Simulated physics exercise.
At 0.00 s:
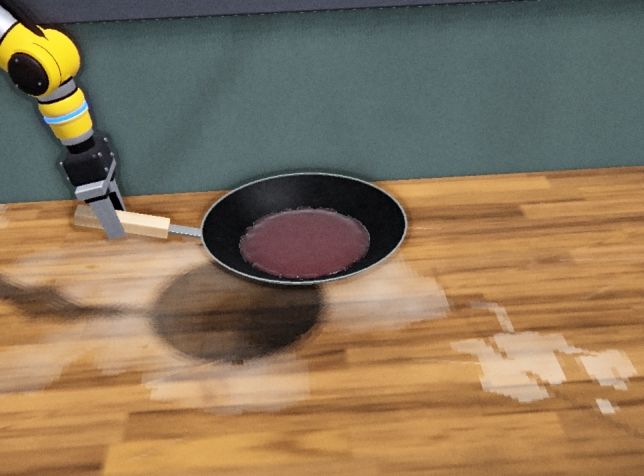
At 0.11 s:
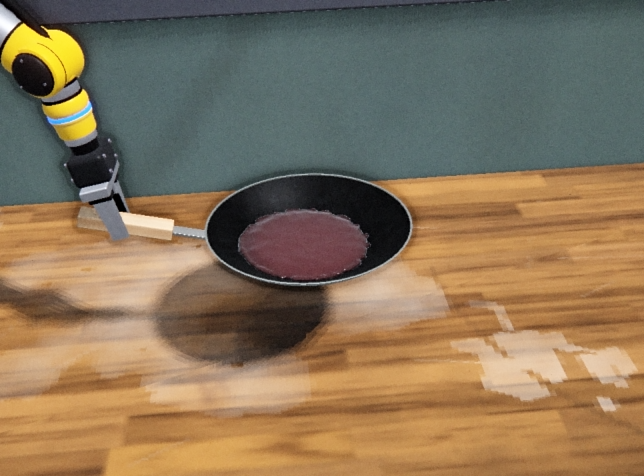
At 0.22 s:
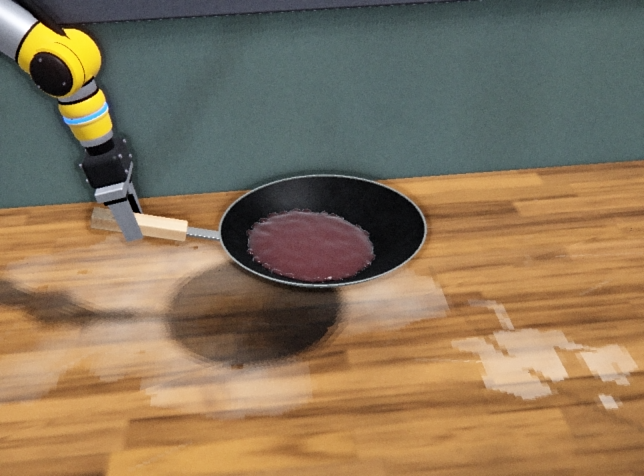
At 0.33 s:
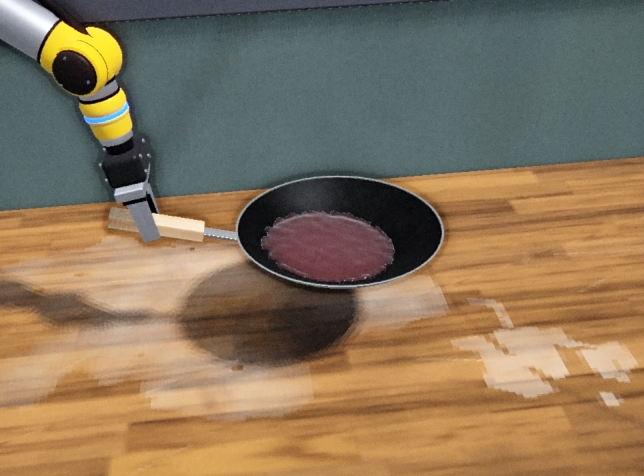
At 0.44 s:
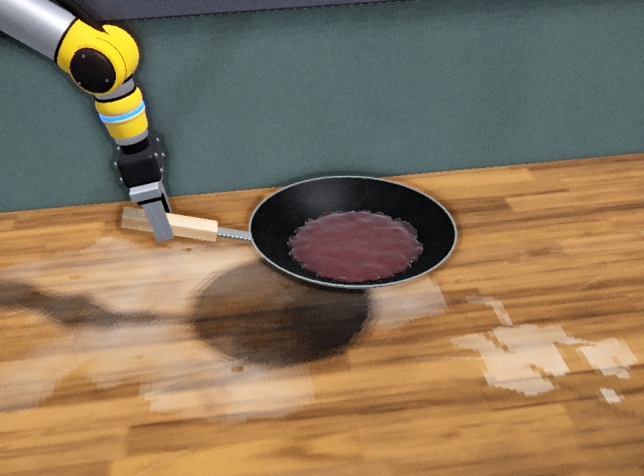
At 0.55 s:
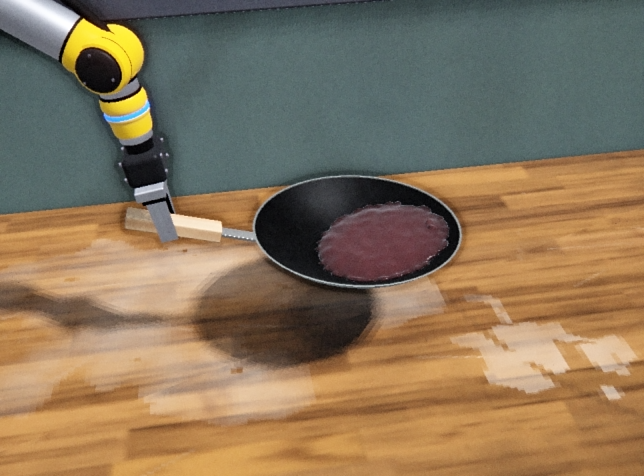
The video shows a yellow and black robot arm gripping a wok of dark red liquid and moving it a short way right above a wooden surface, as the liquid first lags toward the left, then slides to the right side.
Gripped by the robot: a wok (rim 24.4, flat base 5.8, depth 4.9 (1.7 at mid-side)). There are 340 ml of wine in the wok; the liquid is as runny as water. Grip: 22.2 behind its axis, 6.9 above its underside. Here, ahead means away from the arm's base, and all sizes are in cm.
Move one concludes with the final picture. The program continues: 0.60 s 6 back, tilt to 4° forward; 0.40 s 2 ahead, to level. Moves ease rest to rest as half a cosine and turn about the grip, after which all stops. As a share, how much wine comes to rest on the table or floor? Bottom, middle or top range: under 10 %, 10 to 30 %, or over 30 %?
Range: Bottom.
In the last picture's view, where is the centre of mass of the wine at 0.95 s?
(317, 254).
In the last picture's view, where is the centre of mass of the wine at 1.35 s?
My best guess is about (320, 249).
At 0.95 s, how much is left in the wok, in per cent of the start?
It is close to 95 % of the start.
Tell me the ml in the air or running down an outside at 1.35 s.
Outside the vessels: Near 0 ml.
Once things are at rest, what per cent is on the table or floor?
I'd put it at close to 6 per cent.
After 0.95 s, tilted 4° forward, liquid up to 14 above the table; 320 ml in the wok, 15 ml on the table or floor.
After 1.35 s, tilted 2° forward, liquid up to 14 above the table; 320 ml in the wok, 15 ml on the table or floor.
After 1.75 s, level, liquid up to 15 above the table; 315 ml in the wok, 15 ml on the table or floor.
After 2.55 s, level, liquid up to 15 above the table; 315 ml in the wok, 20 ml on the table or floor.
In the end, 315 ml in the wok, 20 ml on the table or floor. That is 6 % on the table or floor.
